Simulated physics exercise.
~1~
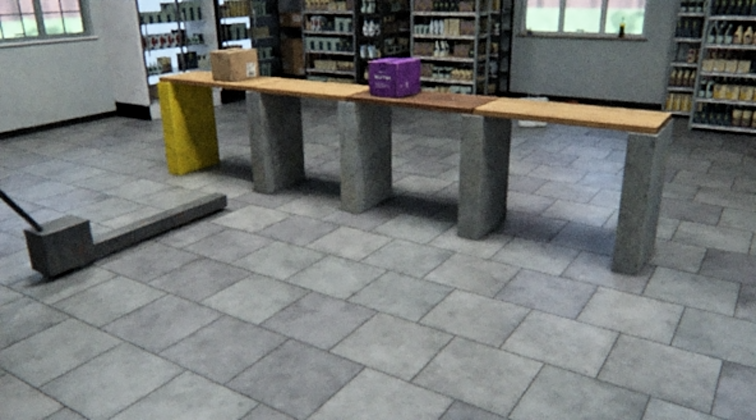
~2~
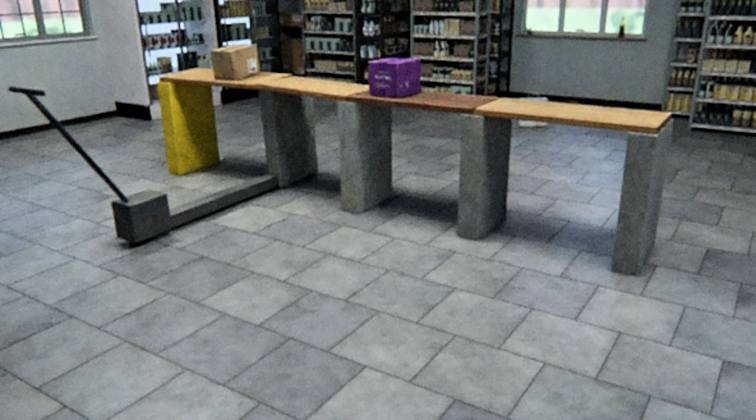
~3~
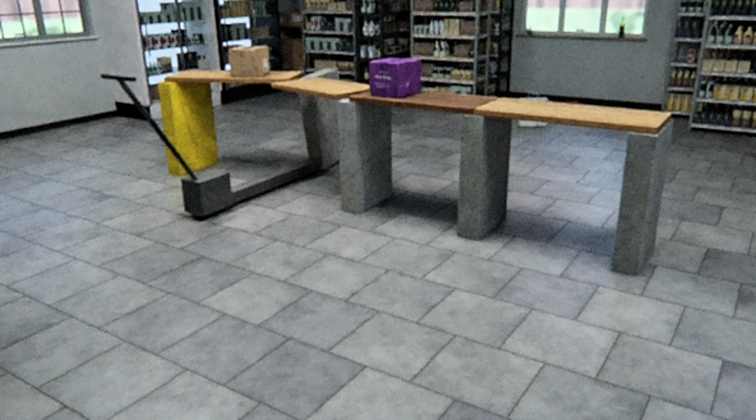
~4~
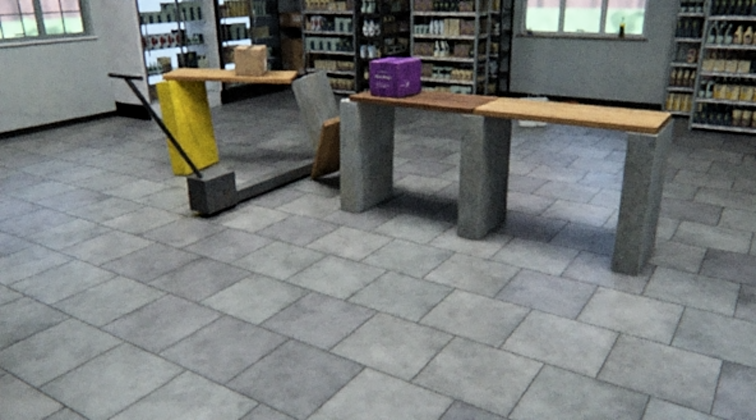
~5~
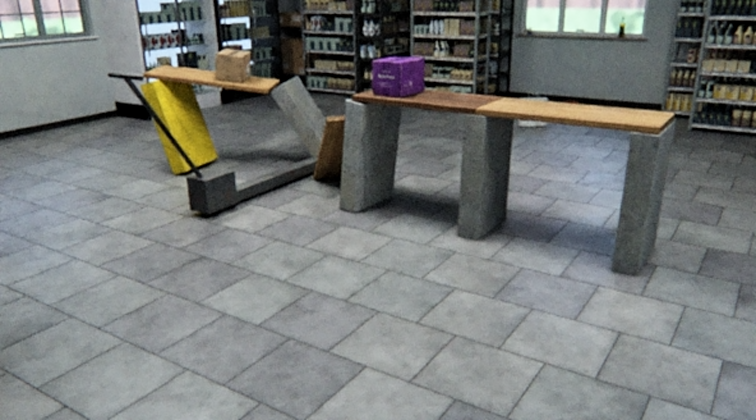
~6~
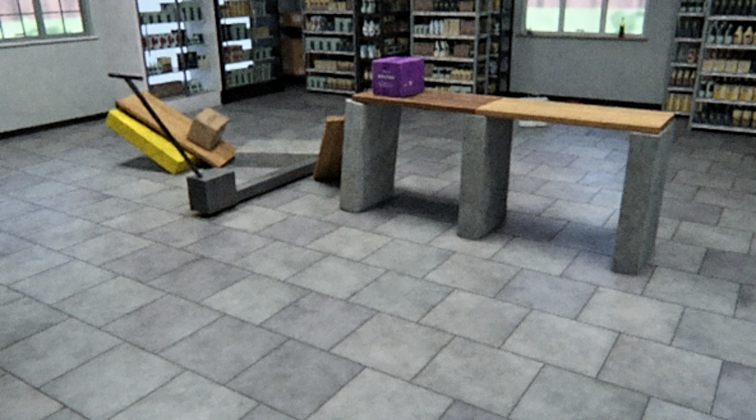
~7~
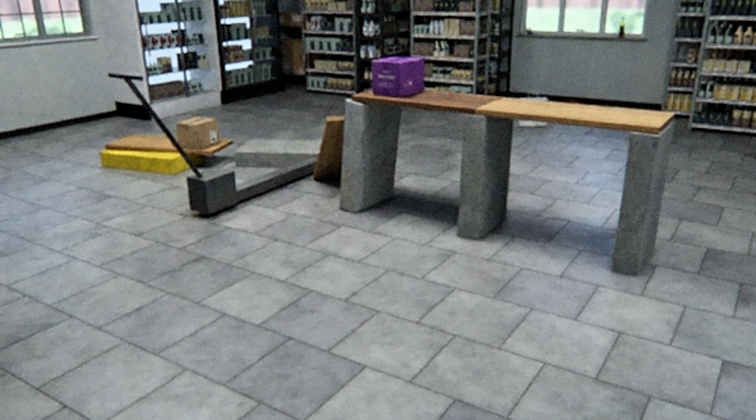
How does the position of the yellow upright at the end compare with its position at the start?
At the start the yellow upright stands under the left end of the shelf, and by the end it is lying on its side on the floor.
